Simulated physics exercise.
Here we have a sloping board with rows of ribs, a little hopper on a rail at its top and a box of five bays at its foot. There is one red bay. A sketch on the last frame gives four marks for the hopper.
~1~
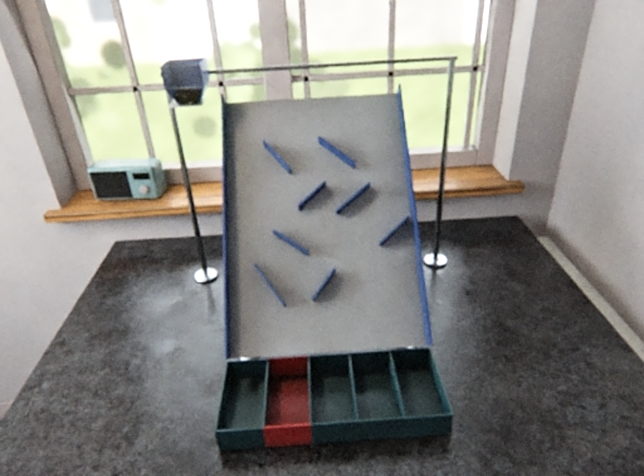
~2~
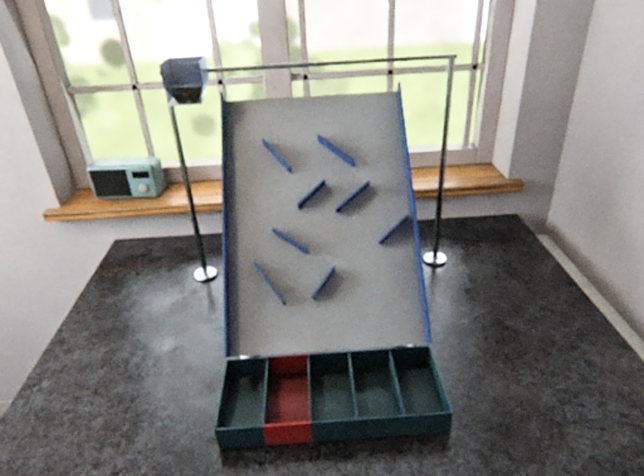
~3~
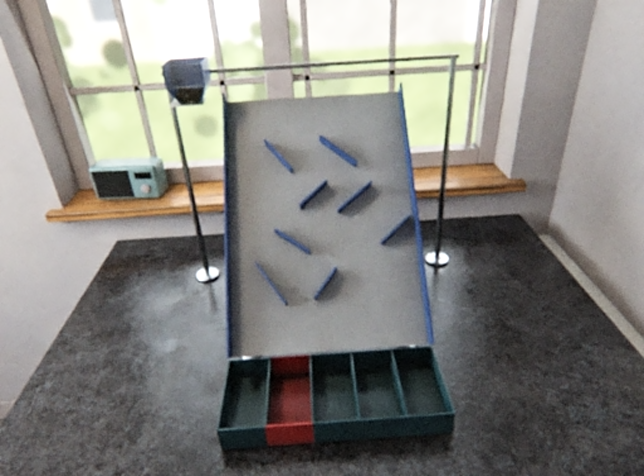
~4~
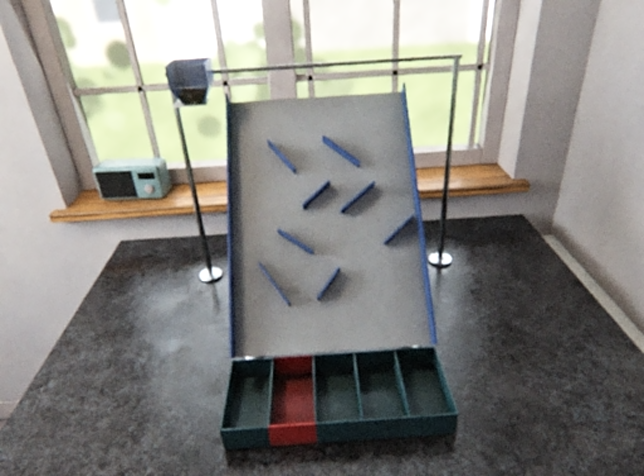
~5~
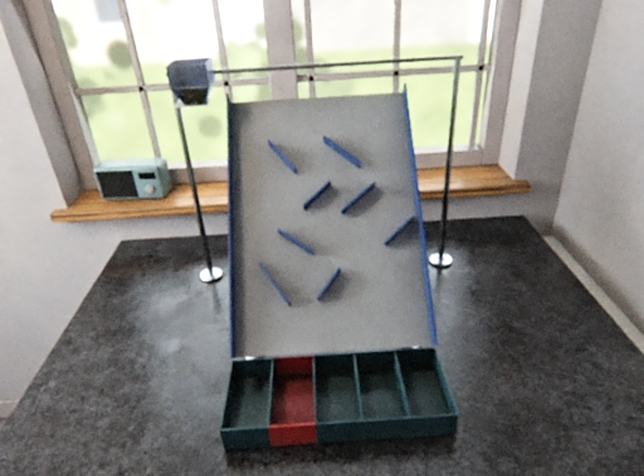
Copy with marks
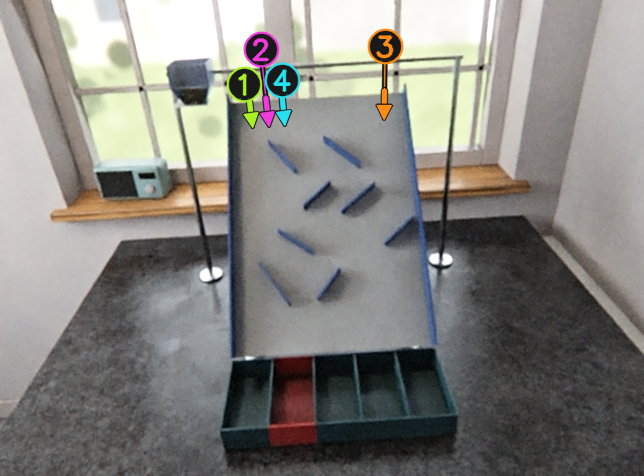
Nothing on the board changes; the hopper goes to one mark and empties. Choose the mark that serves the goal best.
4 is best.
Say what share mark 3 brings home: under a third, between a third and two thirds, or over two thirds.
Mark 3 gives under a third.
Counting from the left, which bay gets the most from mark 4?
The second from the left.
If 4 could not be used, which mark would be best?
Here it is mark 2.
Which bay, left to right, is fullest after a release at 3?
The third.
On the marked copy, mark 1 meets the board at (252, 122); mark 2 meets the board at (268, 121); mark 3 meets the board at (384, 114); mark 4 meets the board at (284, 120).
For mark 1, a small part in the red bay, most in other bays, a stray few outside the box.
For mark 2, about half in the red bay, about half in other bays, a stray few outside the box.
For mark 3, about a quarter in the red bay, most in other bays, a stray few held on the board.
For mark 4, most in the red bay, about a quarter in other bays.
